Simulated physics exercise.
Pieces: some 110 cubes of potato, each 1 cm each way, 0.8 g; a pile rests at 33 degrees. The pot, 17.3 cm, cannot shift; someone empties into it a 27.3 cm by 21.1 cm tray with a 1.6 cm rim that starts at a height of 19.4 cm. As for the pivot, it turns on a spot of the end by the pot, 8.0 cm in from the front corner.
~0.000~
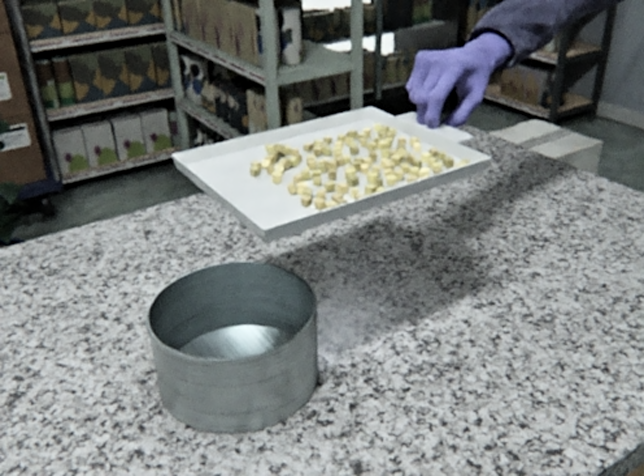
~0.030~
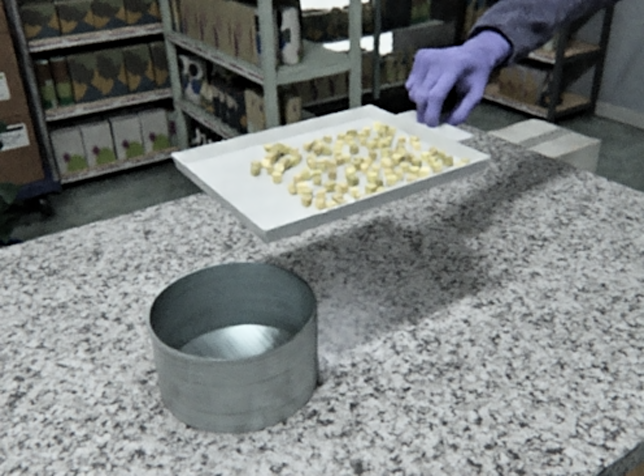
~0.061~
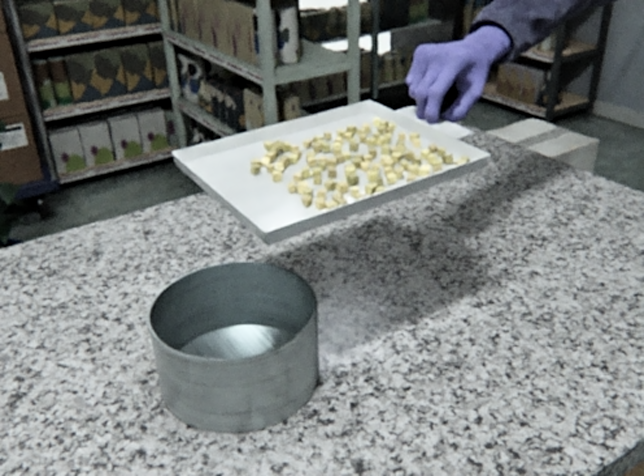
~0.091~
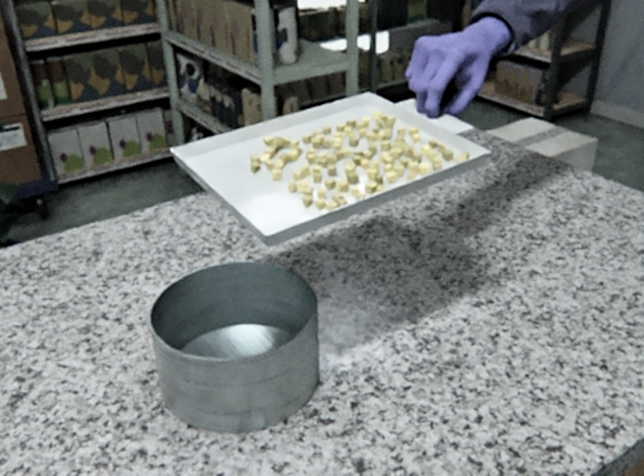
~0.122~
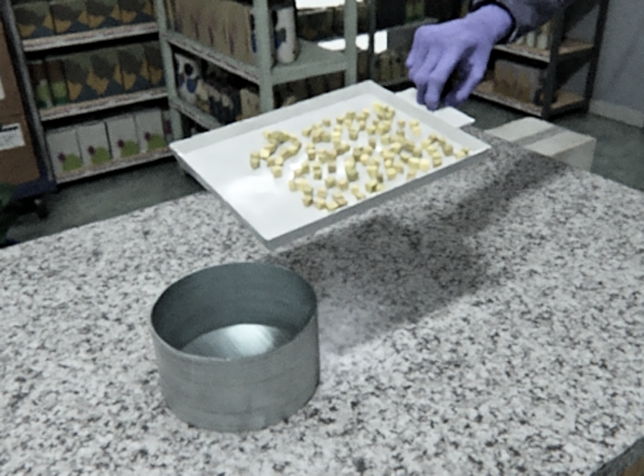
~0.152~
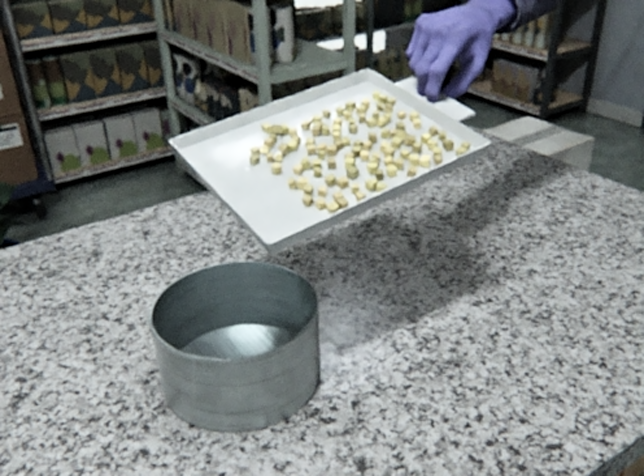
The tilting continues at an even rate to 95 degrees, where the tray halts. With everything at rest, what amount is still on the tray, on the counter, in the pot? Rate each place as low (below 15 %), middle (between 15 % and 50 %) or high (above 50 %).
Ratings: Tray low; counter middle; pot high.
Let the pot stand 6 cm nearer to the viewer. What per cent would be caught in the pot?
Then close to 85 per cent.
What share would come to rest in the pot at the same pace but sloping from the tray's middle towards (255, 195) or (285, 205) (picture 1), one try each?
First try: Around 65 percent; second try: Around 70 percent.
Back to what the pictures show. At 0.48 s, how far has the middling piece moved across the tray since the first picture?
Displacement on the tray: About 3 cm.
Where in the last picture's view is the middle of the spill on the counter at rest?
(329, 462).
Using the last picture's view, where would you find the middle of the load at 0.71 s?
Load centre, approx.: (316, 254) px.
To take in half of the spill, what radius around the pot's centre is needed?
That comes to near 20 cm.
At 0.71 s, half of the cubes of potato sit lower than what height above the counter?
The halfway mark is near 16 cm.
After 0.48 s, tilt 52 degrees; the tray holds 100 %, the pot 0 %.
Then, at 0.71 s, tilt 80 degrees; the tray holds 65 %, the pot 15 %.
After 1.04 s, tilt 95 degrees; the tray holds 5 %, the pot 55 %.
At rest (2.0 s), tray 0 %, counter 35 %, pot 65 %.
